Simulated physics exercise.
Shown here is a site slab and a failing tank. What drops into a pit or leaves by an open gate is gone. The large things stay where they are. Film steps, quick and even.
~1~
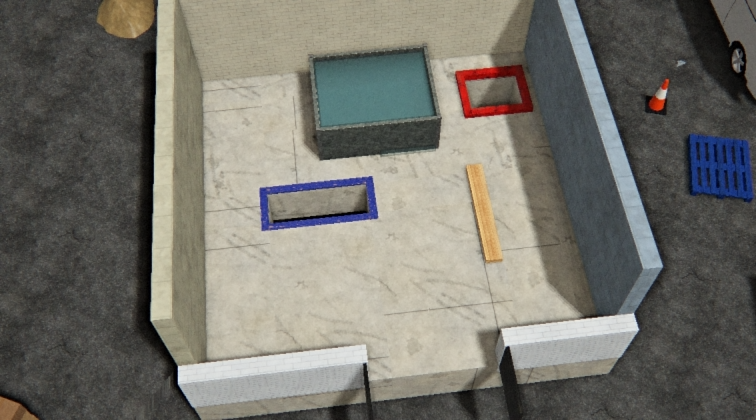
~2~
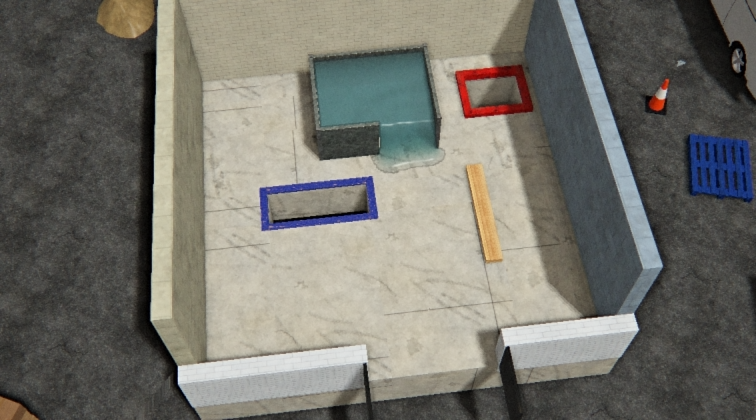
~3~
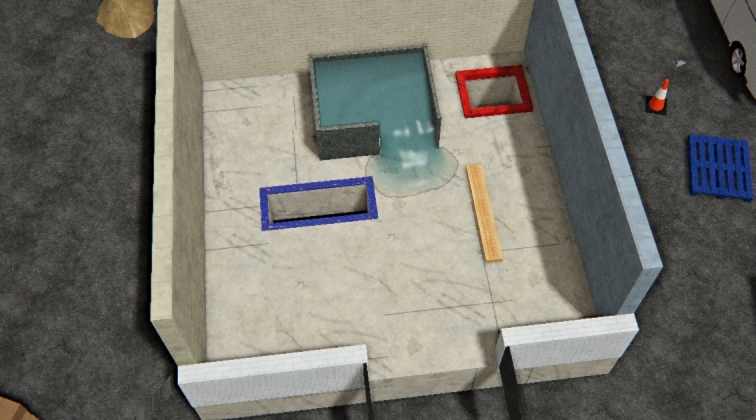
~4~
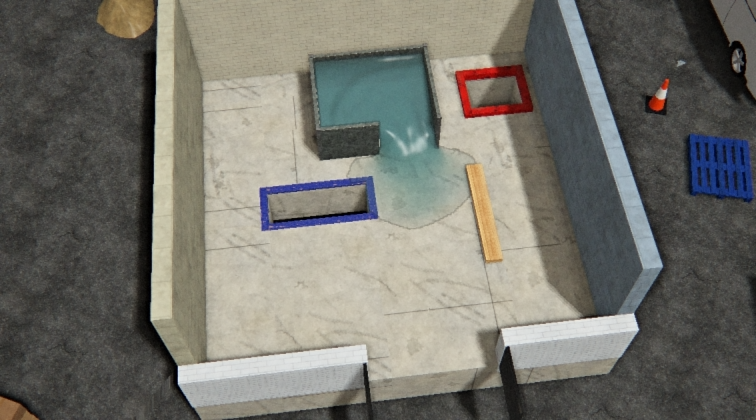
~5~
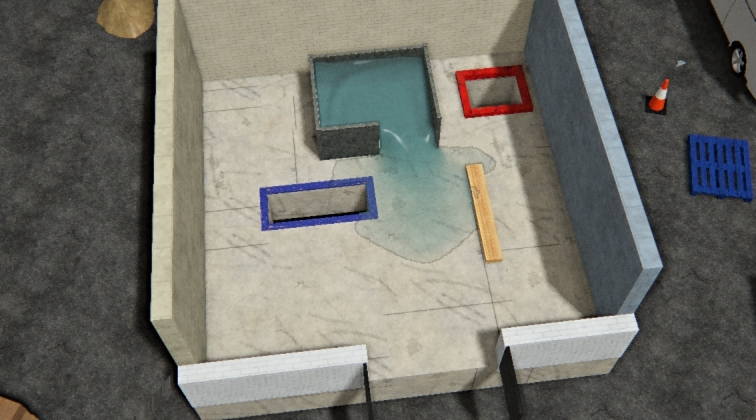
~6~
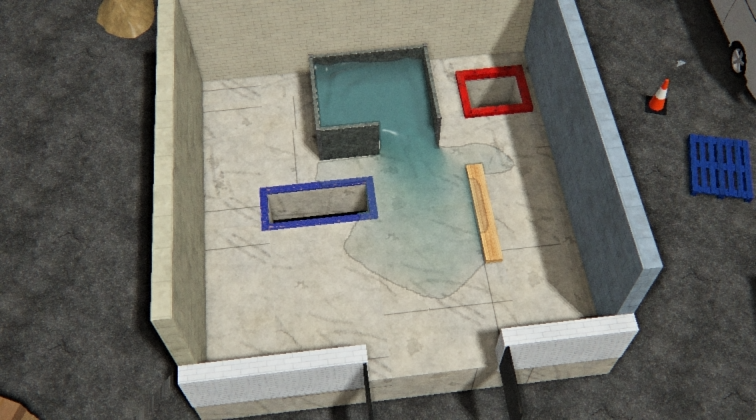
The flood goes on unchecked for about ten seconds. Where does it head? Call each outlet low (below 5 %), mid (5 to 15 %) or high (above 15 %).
Outlets - gate: High; blue pit: Mid; red pit: Low.
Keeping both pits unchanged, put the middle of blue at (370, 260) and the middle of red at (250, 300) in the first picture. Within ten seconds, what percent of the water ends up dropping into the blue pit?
The blue pit takes 35 per cent.
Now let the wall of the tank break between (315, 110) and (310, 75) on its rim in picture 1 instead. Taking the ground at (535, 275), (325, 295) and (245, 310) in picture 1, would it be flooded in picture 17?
Result, in sequence: Untouched by the flood; untouched by the flood; inundated.
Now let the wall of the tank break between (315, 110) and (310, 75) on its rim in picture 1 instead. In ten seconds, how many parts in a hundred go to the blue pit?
The blue pit takes 10 per cent.
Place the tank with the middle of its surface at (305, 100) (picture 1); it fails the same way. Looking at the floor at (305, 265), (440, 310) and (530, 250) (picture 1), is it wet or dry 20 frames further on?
Outcome, in sequence: Unwetted, wetted, unwetted.
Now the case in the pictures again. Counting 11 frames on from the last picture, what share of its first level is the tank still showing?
Roughly 46 percent.
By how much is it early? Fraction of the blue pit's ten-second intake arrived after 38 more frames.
Something like 65 in a hundred.
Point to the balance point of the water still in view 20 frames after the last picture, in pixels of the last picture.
At about (408, 201).
A moment on, water covers 40 % of the floor; the gate 2 %, the blue pit 2 %, the red pit 0 %.
Next, water covers 50 % of the floor; the gate 11 %, the blue pit 2 %, the red pit 0 %.
Then, water covers 50 % of the floor; the gate 24 %, the blue pit 3 %, the red pit 0 %.
Later, water covers 70 % of the floor; the gate 40 %, the blue pit 4 %, the red pit 0 %.
In the end, water covers 80 % of the floor; the gate 50 %, the blue pit 7 %, the red pit 0 %.
